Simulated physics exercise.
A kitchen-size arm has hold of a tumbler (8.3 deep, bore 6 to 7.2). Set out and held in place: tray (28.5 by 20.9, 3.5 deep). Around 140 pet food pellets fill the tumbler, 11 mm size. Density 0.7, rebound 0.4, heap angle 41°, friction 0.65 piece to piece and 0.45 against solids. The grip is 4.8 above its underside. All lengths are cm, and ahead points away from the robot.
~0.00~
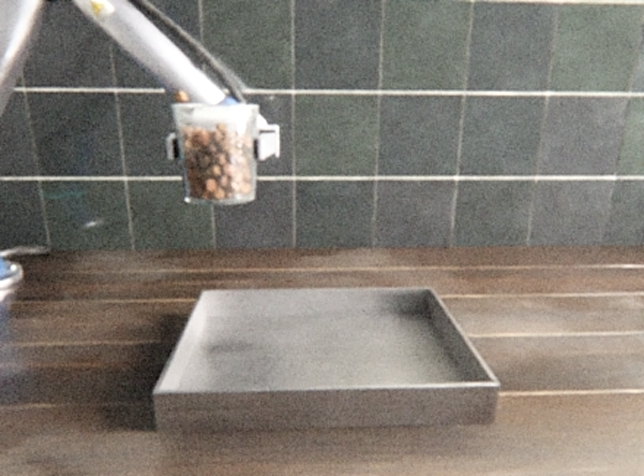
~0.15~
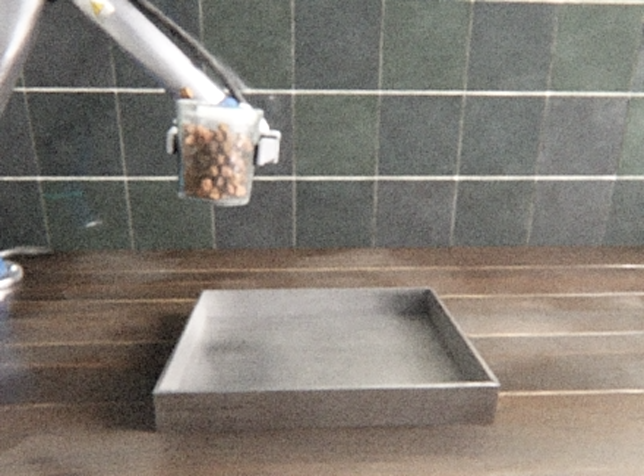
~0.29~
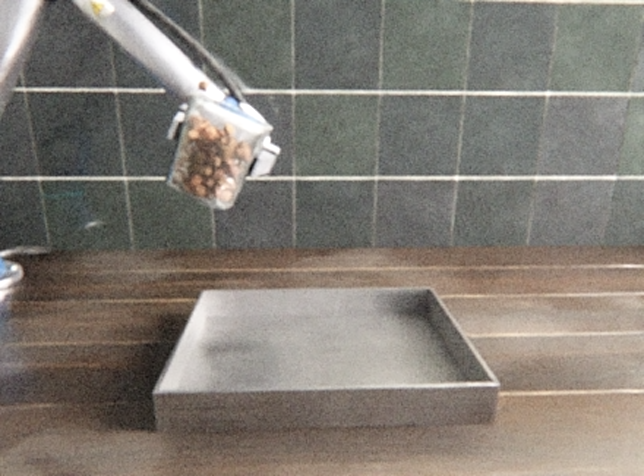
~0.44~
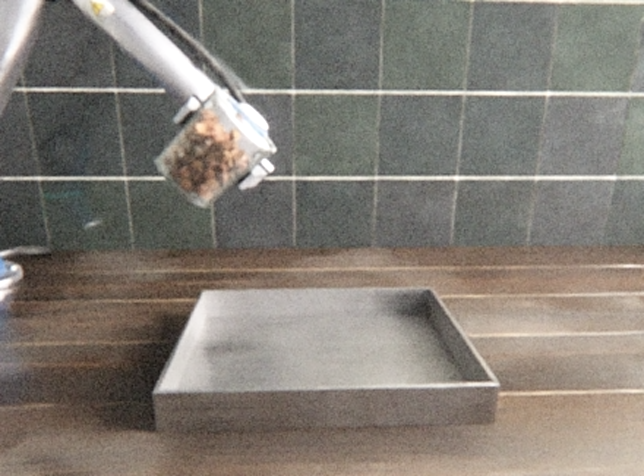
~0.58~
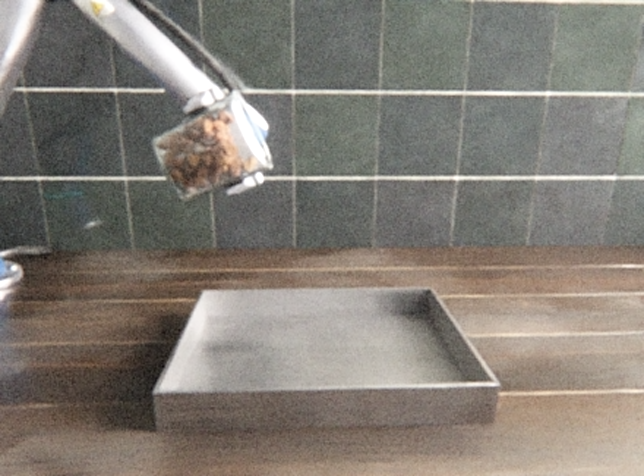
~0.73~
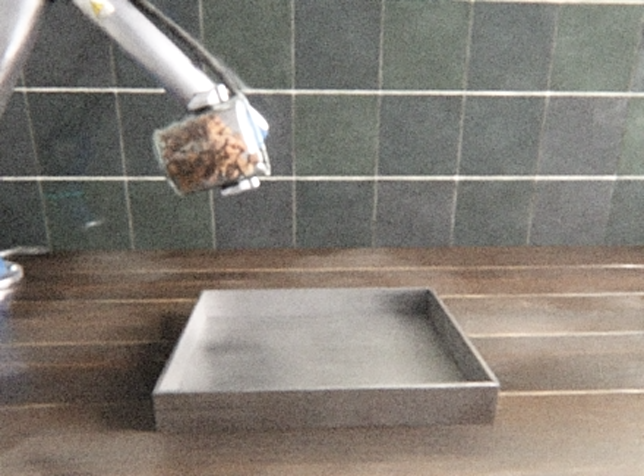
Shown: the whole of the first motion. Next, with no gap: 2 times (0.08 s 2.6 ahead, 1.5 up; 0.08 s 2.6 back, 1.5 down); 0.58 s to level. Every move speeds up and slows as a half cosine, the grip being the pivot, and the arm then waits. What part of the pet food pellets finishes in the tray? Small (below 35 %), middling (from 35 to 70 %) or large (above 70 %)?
Answer: Middling; from 35 to 70 % of the pet food pellets finish in the tray.
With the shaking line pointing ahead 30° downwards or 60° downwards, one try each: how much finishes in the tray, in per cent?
About 20 and 10 per cent.
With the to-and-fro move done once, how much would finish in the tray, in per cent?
It would be near 55 per cent.
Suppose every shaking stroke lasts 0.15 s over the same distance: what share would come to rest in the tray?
Then about 5 per cent.
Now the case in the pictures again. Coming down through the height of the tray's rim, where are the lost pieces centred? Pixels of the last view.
Near (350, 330).
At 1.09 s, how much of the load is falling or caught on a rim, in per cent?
About 18 per cent.
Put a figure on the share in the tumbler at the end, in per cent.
Some 40 per cent.
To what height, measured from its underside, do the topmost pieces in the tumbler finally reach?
Roughly 4.5 cm.
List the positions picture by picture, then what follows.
In the first picture, the tumbler middle at (218, 154), level; upper third of the load around (214, 143), from x 180 to 245, top at y 100; 137 in the tumbler.
In the second picture, the tumbler middle at (217, 154), tilted 7° forward; upper third of the load around (213, 143), from x 185 to 245, top at y 95.
In the third picture, the tumbler middle at (215, 154), tilted 25° forward; upper third of the load around (210, 142), from x 180 to 245, top at y 85.
In the fourth picture, the tumbler middle at (213, 152), tilted 47° forward; upper third of the load around (206, 139), from x 170 to 240, top at y 115.
In the fifth picture, the tumbler middle at (211, 150), tilted 65° forward; upper third of the load around (207, 137), from x 165 to 250, top at y 115.
In the sixth picture, the tumbler middle at (211, 149), tilted 72° forward; upper third of the load around (202, 138), from x 165 to 250, top at y 120; 137 in the tumbler.
After 1.09 s, tilted 71° forward, highest piece 23 above the table; 58 in the tray, 54 in the tumbler, 25 in flight or on a rim.
After 1.45 s, tilted 16° forward, highest piece 25 above the table; 84 in the tray, 53 in the tumbler.
After 1.83 s, level, highest piece 23 above the table; 84 in the tray, 53 in the tumbler.
After 2.88 s, level, highest piece 22 above the table; 84 in the tray, 53 in the tumbler.
In the end, 84 in the tray, 53 in the tumbler. That is 61 % in the tray.
